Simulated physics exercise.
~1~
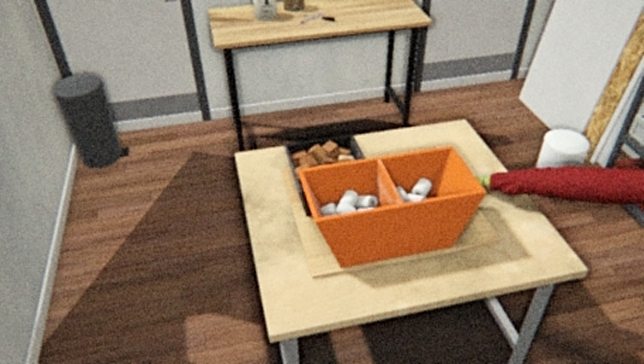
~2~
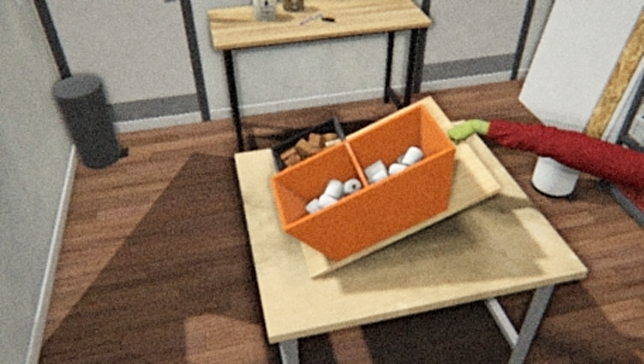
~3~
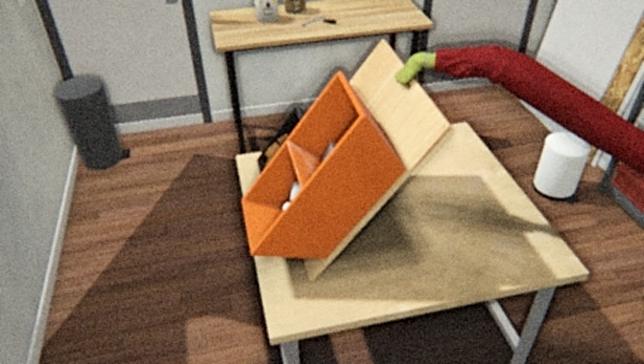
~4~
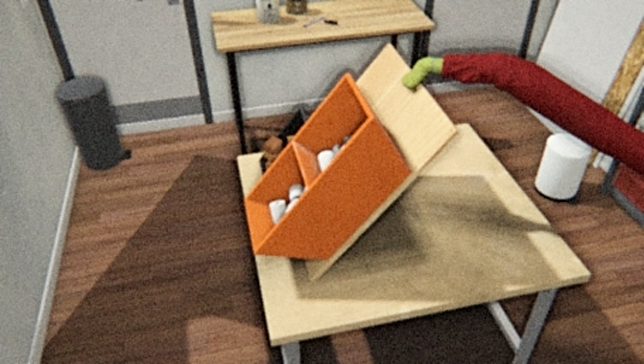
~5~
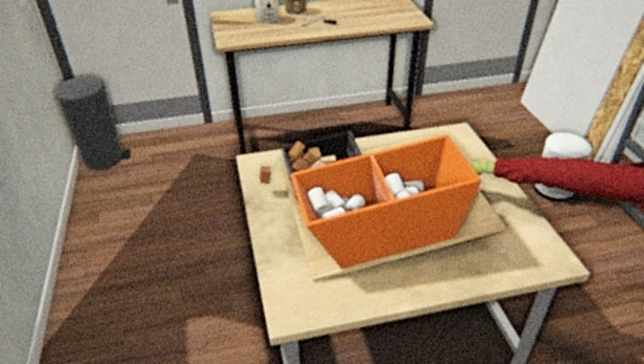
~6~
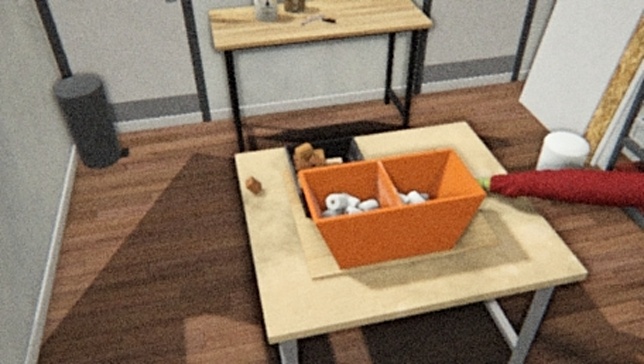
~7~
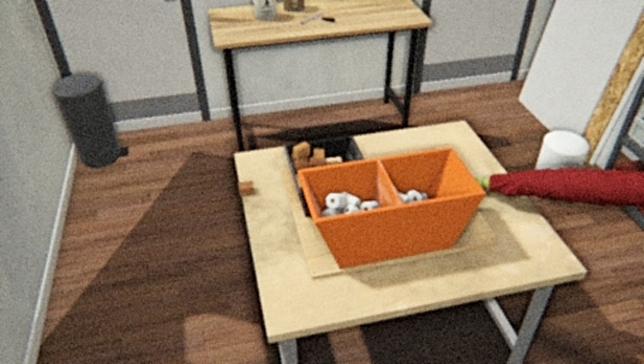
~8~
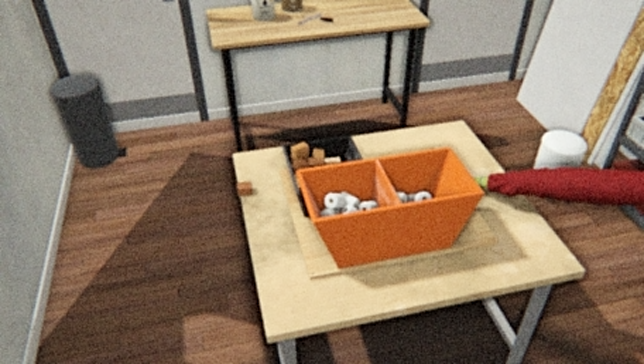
The clip shows a red-sleeved arm tipping a board steeply to the left on a table, with an orange box of white rolls and a black box of wooden blocks attached, then lowering it flat, leaving one block lying on the table and the rolls still inside.
